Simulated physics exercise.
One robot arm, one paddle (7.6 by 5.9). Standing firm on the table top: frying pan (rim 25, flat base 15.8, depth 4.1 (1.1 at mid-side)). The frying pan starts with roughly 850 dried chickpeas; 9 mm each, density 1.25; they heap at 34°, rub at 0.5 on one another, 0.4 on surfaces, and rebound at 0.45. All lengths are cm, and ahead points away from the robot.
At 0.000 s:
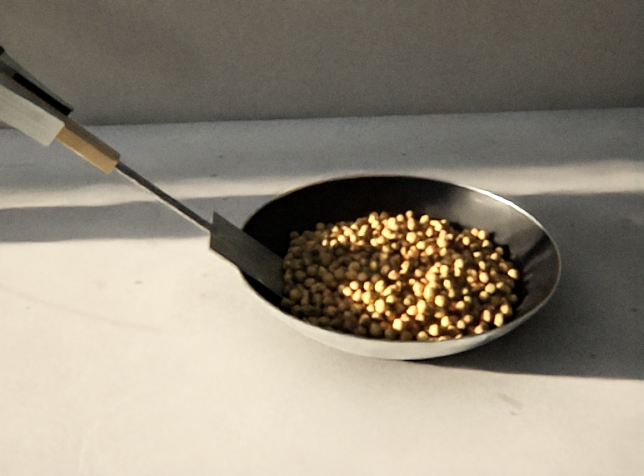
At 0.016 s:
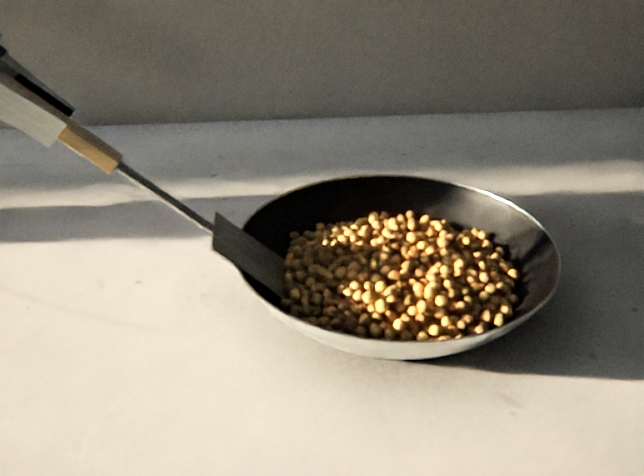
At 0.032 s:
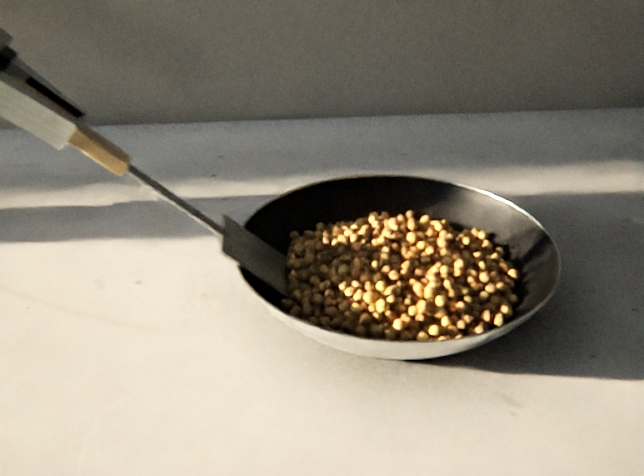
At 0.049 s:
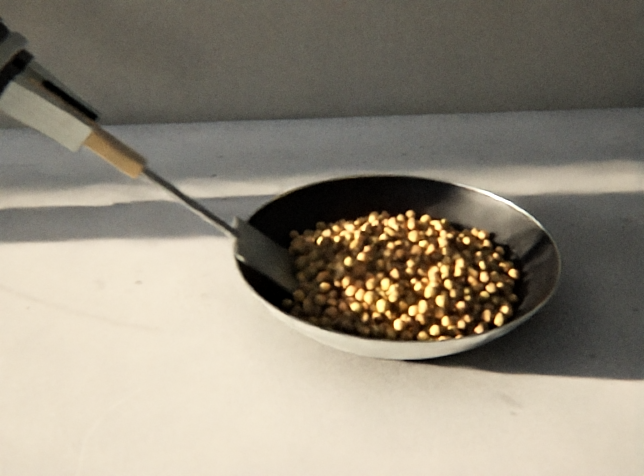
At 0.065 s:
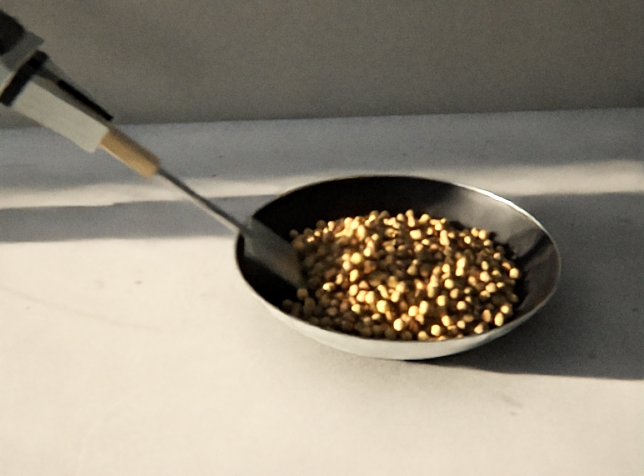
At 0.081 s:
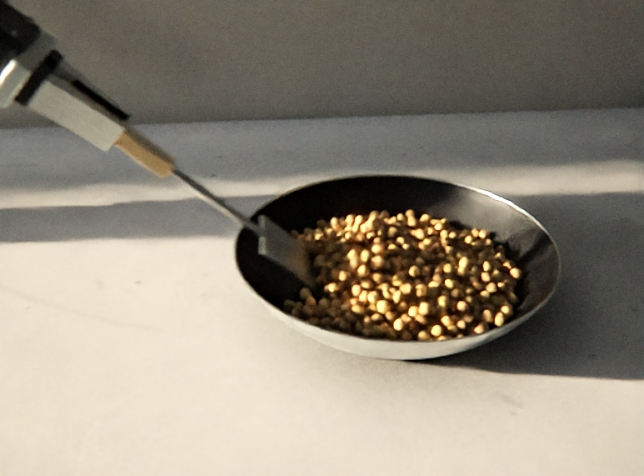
A pale tabletop crossed by bands of light and shadow, with a plain grey wall behind, is seen from slightly above by a still camera. A dark, shallow pan heaped with golden-brown chickpeas sits right of centre, and a robot arm holds a flat grey paddle at its left rim. The paddle moves slowly rightward into the pan, nudging the nearest chickpeas slightly while the pan stays still.
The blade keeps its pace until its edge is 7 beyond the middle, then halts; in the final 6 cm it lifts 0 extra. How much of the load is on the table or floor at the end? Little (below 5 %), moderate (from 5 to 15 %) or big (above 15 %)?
Share on the table or floor: Little (below 5 %).
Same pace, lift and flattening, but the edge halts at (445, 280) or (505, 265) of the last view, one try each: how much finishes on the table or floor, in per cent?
About 0 and 10 per cent.
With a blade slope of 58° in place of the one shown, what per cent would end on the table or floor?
It would be near 5 per cent.
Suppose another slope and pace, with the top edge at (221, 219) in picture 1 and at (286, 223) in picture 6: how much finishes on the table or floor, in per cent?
About 5 per cent.
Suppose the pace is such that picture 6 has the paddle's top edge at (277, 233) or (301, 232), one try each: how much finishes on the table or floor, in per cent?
About 0 and 5 per cent.
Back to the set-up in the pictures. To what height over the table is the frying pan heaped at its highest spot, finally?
About 5.0 cm.
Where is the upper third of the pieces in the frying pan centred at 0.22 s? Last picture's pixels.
Around (437, 255).
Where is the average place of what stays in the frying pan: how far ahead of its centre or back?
About 3.5 cm ahead.
After 0.15 s, sloping 42°, highest piece 6 above the table; 854 in the frying pan.
After 0.22 s, sloping 42°, highest piece 5 above the table; 854 in the frying pan.
After 0.45 s, sloping 42°, highest piece 5 above the table; 846 in the frying pan, 8 on the table or floor.
After 1.50 s, sloping 42°, highest piece 5 above the table; 846 in the frying pan, 8 on the table or floor.
At rest, 846 in the frying pan, 8 on the table or floor. That is 1 % on the table or floor.
